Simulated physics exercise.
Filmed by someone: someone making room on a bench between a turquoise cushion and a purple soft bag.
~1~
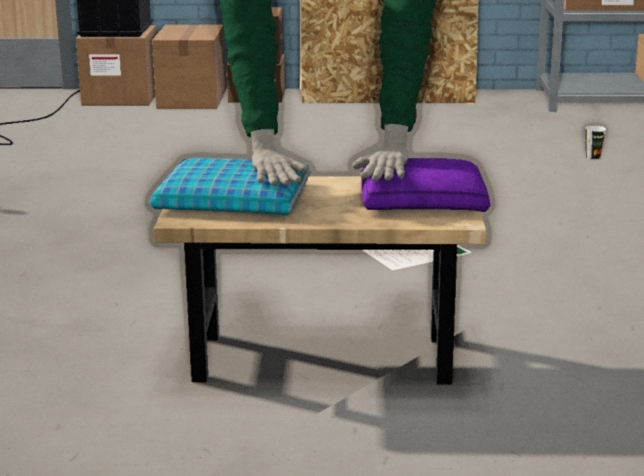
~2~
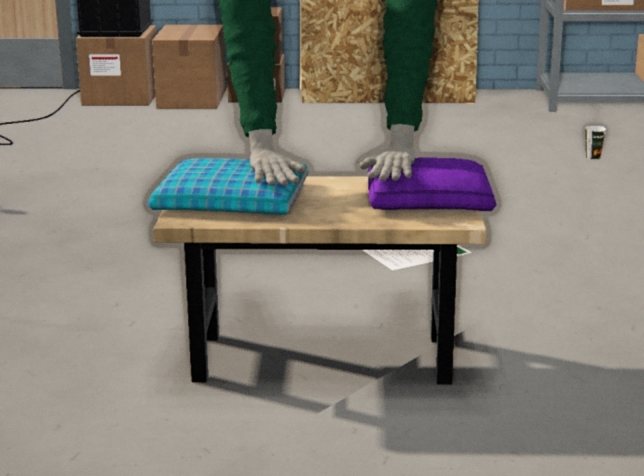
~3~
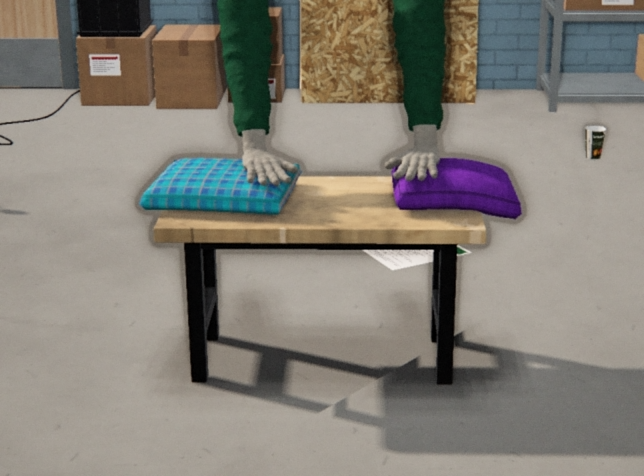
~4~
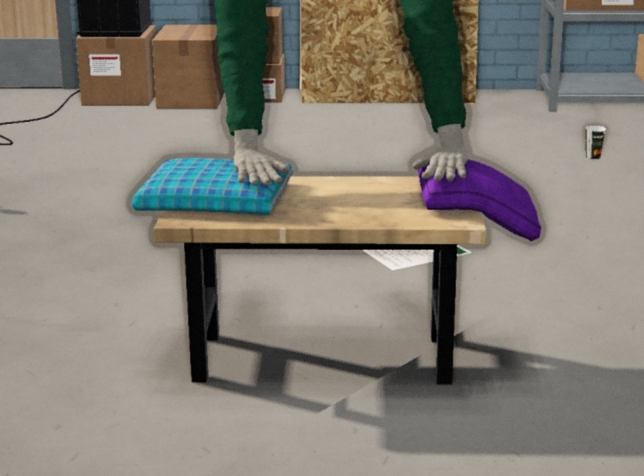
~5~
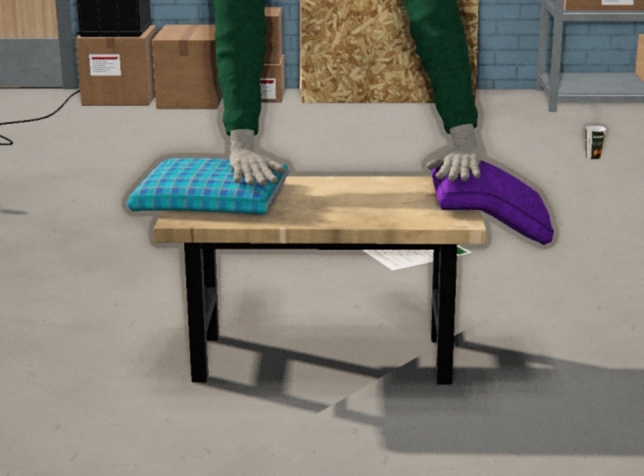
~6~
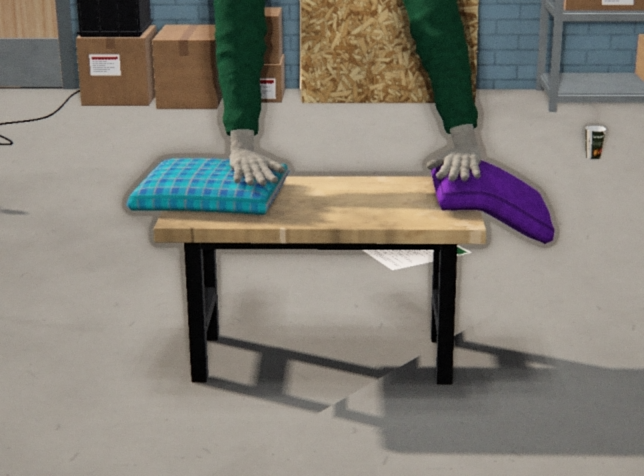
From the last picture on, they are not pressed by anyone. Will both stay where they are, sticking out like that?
Here is how it goes: The turquoise cushion stays; the purple soft bag falls off.
Then, 0.34 s on from there, cushion as it was left; soft bag falling near (513, 260).
Then, 0.62 s on from there, cushion as it was left; soft bag on the floor near (582, 337).
In the end, cushion as it was left; soft bag on the floor near (620, 344). The turquoise cushion remains on top and the purple soft bag goes down.
